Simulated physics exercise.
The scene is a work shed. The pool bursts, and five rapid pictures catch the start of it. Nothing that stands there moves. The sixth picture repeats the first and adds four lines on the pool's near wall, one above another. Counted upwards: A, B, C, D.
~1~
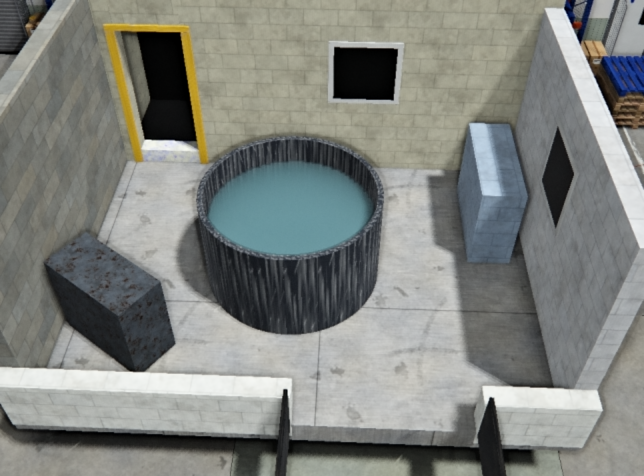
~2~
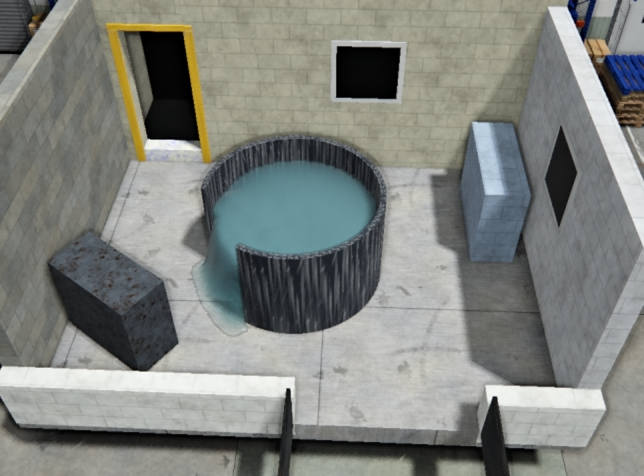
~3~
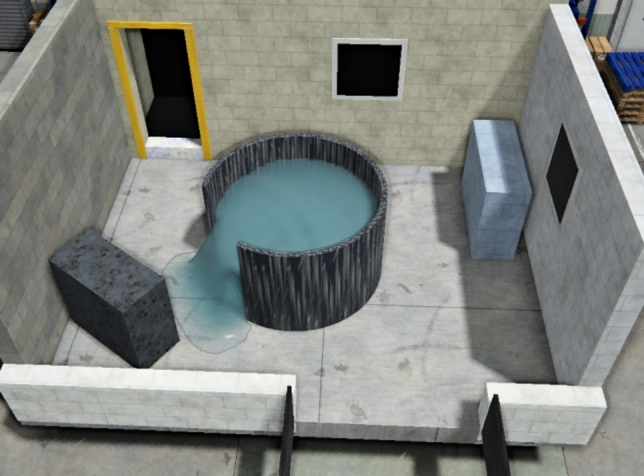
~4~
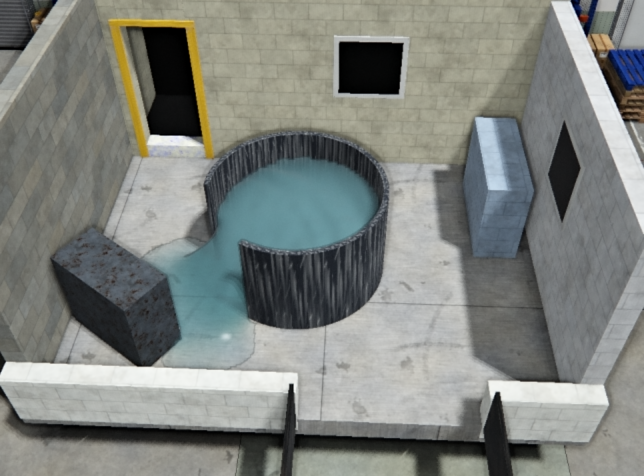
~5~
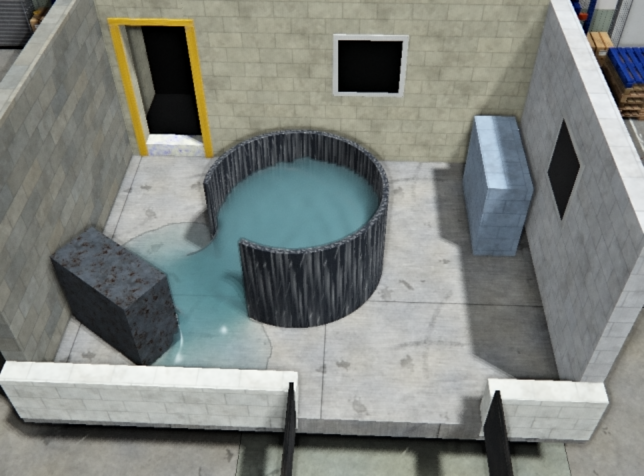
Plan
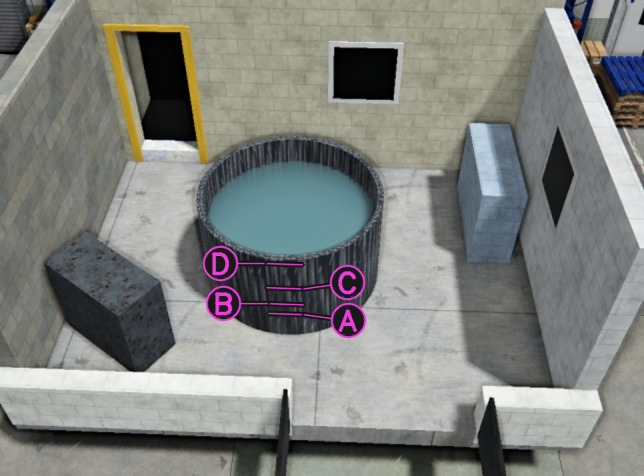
Water in a round, dark-walled pool poured out through a gap that opened on its left side, then spread across the pale floor of the shed, reaching the dark block and the low front wall.
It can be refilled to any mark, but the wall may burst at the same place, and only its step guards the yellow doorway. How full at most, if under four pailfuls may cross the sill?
Choose B.
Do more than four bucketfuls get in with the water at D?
Yes, it does.
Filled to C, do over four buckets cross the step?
Yes.
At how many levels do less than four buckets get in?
Two of them.
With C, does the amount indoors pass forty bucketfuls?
No, it does not.
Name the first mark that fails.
C.
On the marked copy, A at (286, 314); B at (285, 304); C at (284, 288); D at (283, 264); from the bottom up A, B, C, D.
If A is chosen, nothing gets over.
If B is chosen, a bucket or two gets in.
If C is chosen, about 15 bucketfuls get in.
If D is chosen, dozens of bucketfuls pour in.
